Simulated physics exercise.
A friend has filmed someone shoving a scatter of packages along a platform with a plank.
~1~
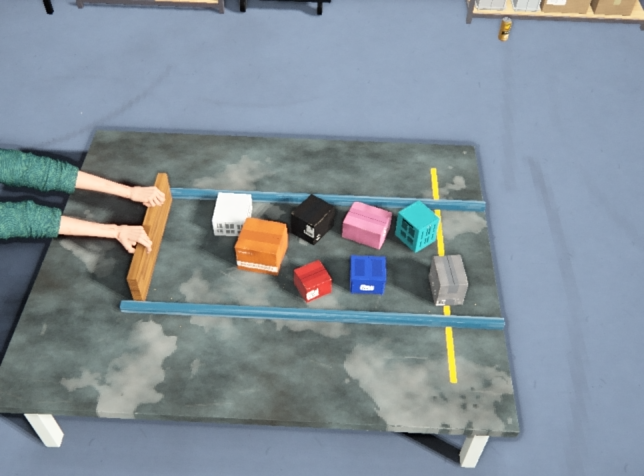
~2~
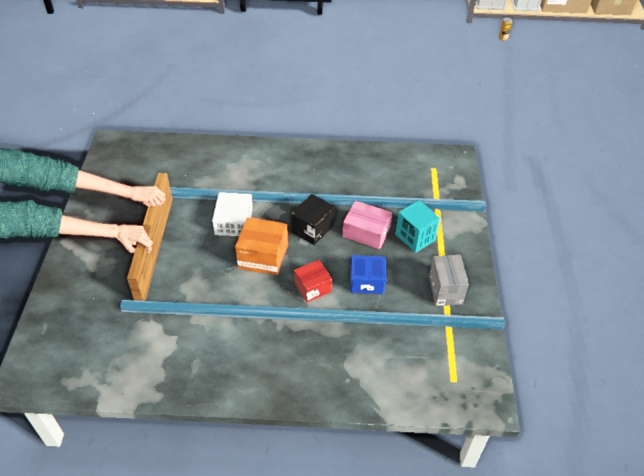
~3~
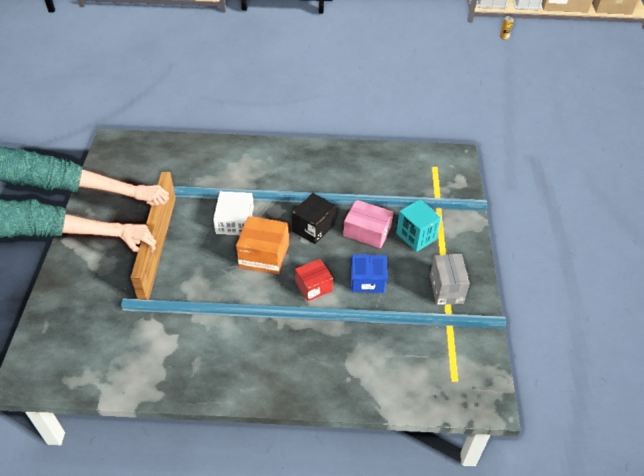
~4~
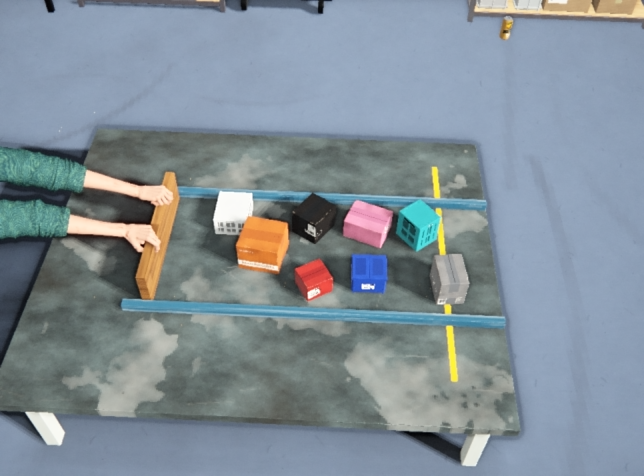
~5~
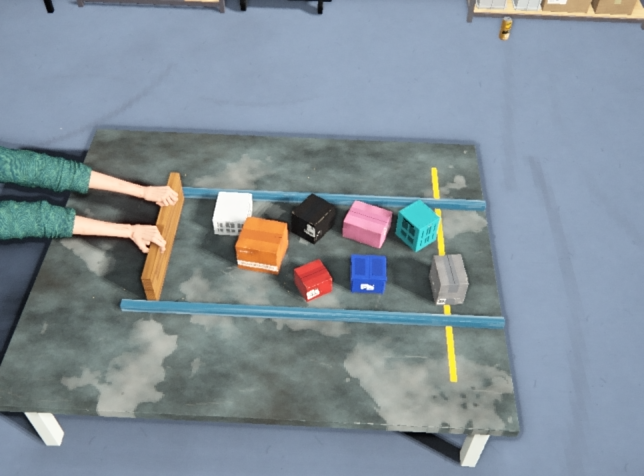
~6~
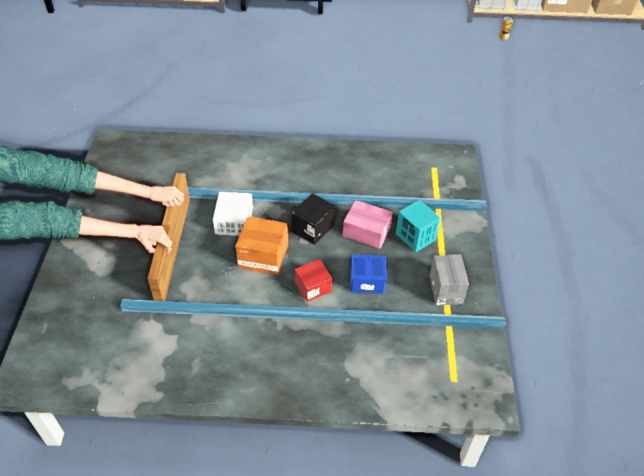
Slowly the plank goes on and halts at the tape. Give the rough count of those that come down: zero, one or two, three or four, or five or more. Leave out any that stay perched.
In the end the number that fall off is three or four.
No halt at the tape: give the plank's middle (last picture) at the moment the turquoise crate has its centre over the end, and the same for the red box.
Near (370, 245) and (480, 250).
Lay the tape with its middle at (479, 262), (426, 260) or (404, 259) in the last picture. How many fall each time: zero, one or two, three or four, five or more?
In that order: At least five; either three or four; just one or two.
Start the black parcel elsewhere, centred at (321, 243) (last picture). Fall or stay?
It is lost.
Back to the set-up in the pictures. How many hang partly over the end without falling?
It comes to 2.
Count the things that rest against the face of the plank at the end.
That makes 3.
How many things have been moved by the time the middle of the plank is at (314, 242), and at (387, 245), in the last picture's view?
At the one place 7, at the other 8.
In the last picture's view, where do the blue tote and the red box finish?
About (495, 298), and the other about (462, 293).
Soon after, none off yet; grey box at rest near (448, 280); turquoise crate at rest near (418, 226); blue tote at rest near (368, 275).
Then, none off yet; grey box at rest near (448, 280); turquoise crate moved about its own width near (444, 226); blue tote moved a little near (381, 278).
Further on, none off yet; grey box moved about its own width near (471, 281); turquoise crate tipped well over near (513, 238); blue tote moved well along near (443, 291).
At rest, the number that fall off is three or four; fallen, pink parcel, turquoise crate and grey box.
